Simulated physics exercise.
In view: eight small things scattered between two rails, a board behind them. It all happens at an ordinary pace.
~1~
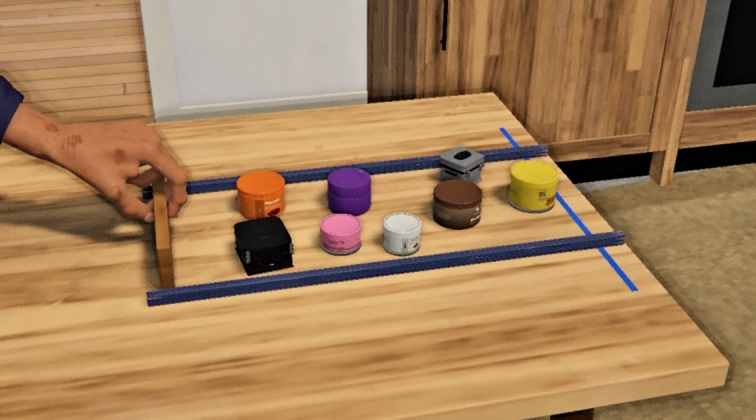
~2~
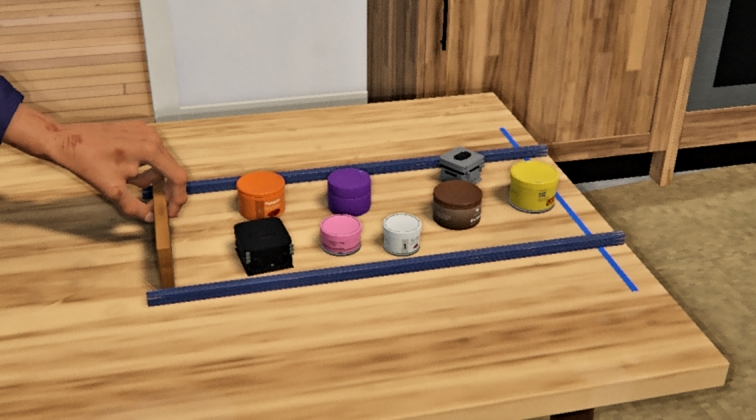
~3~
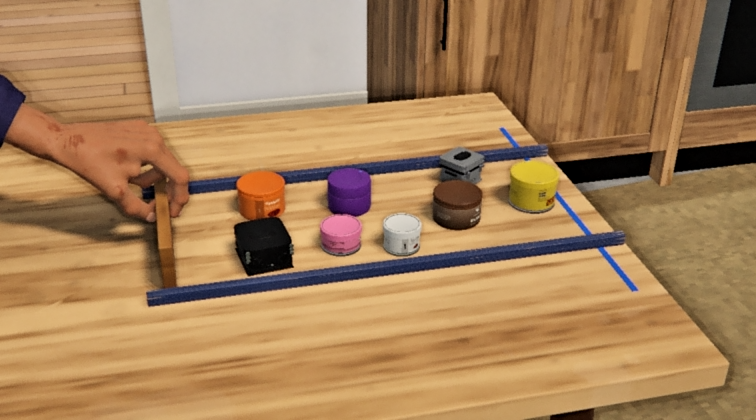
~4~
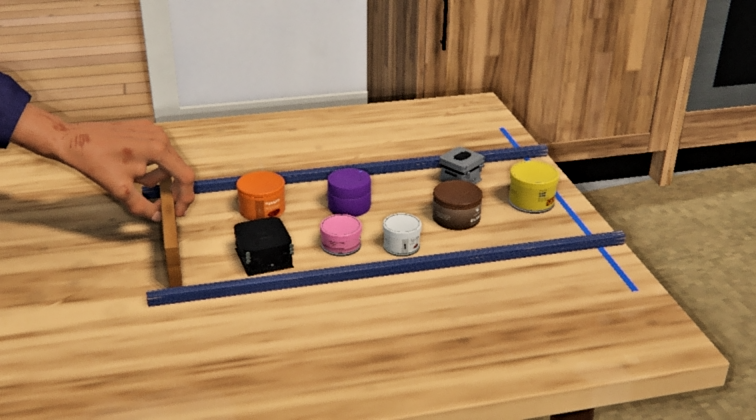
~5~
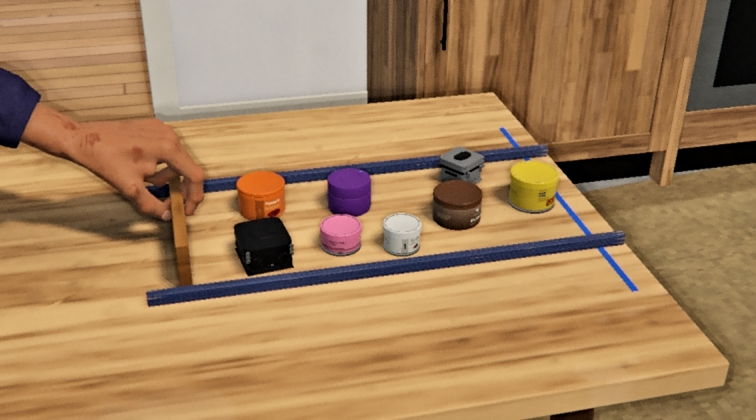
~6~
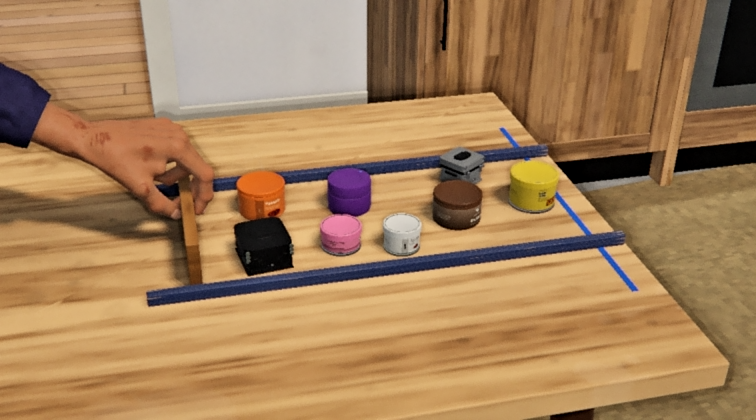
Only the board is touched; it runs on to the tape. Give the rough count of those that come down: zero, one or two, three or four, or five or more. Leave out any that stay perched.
The number that fall off is five or more.
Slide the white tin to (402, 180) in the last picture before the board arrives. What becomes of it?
From there it remains up.
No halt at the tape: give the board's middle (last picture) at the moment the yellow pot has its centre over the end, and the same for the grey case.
About (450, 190), and (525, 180) for the other.
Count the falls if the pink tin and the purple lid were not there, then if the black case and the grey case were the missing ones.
Fallen: 3, and 2 in the other try.
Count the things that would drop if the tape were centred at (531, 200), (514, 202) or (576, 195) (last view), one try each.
Try by try, 5, 2 and 8.
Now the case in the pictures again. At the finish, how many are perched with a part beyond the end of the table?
The number is 3.
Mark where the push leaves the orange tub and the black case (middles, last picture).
Near (557, 155) and (598, 206).
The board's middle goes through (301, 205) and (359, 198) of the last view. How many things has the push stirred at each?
First 5, then 6.
Soon after, none off yet; yellow pot at rest near (533, 187); grey case at rest near (461, 169); brown tub at rest near (458, 204).
At rest, the number that fall off is five or more; fallen, pink tin, white tin, brown tub, grey case and yellow pot.
